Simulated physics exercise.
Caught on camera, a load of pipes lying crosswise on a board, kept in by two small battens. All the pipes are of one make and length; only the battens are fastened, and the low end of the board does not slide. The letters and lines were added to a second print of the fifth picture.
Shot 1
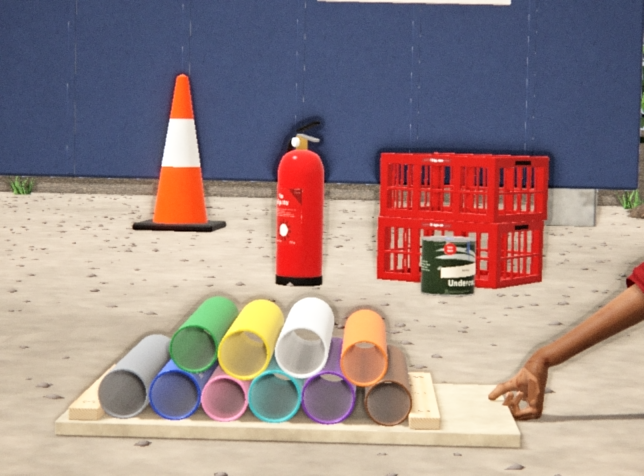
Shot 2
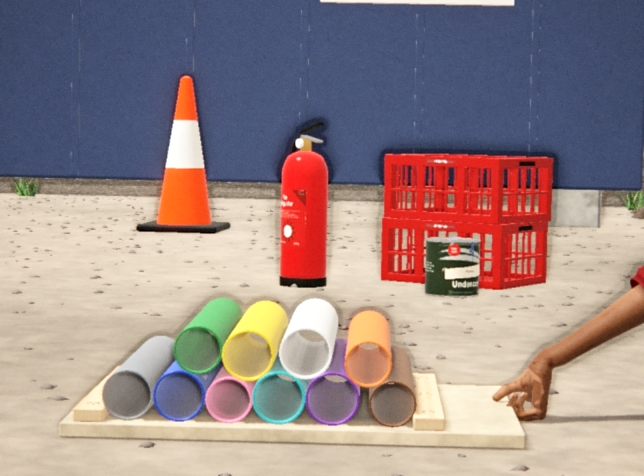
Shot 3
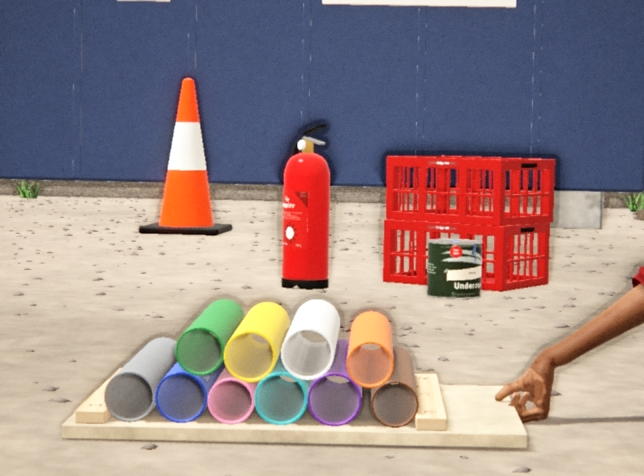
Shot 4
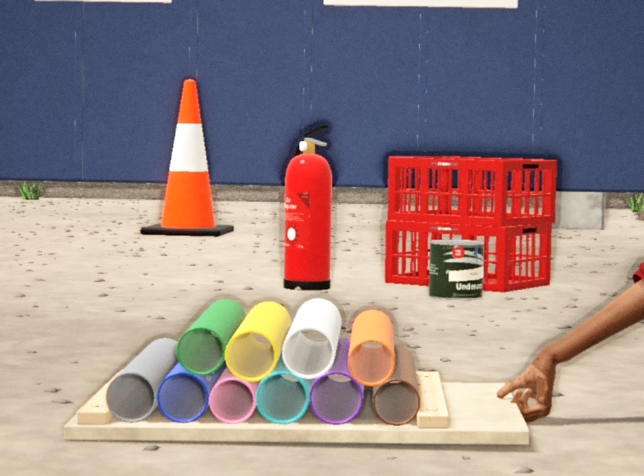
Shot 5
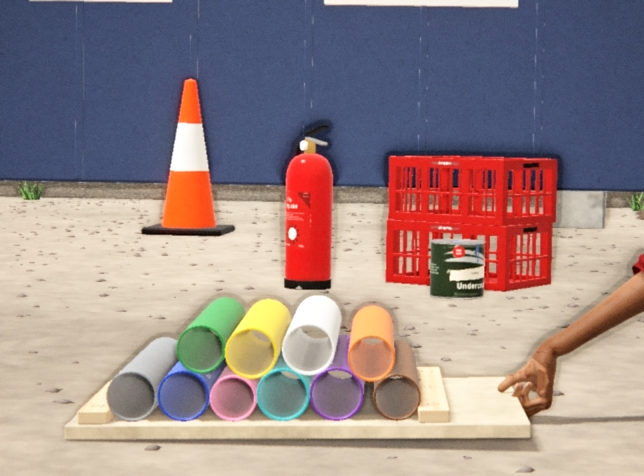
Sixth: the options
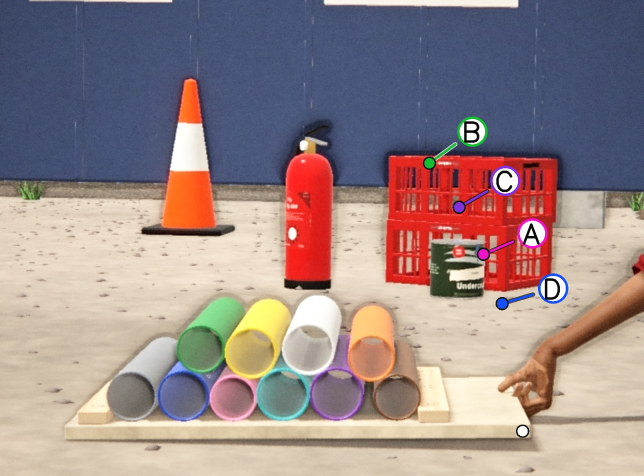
A hand gripping the right end of a board stacked with colourful pipes, everything staying still as the view shifts slightly.
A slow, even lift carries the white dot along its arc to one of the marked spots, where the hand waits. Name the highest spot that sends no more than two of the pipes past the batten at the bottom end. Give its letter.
The highest mark that will do is A.
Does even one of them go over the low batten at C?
Yes, at C.
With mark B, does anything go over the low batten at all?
At B: Yes.
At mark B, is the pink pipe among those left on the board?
No, with B.
On the marked copy, A at (484, 254); B at (429, 163); C at (459, 207); D at (502, 304); the white dot at (523, 431).
Taking A. A third of the way, board at 16°.
Two thirds of the way, board at 24°.
When it is over, board at 24°, two over the low batten (yellow, green).
As for the rest, B ten over the low batten; C nine over the low batten; D none over the low batten.
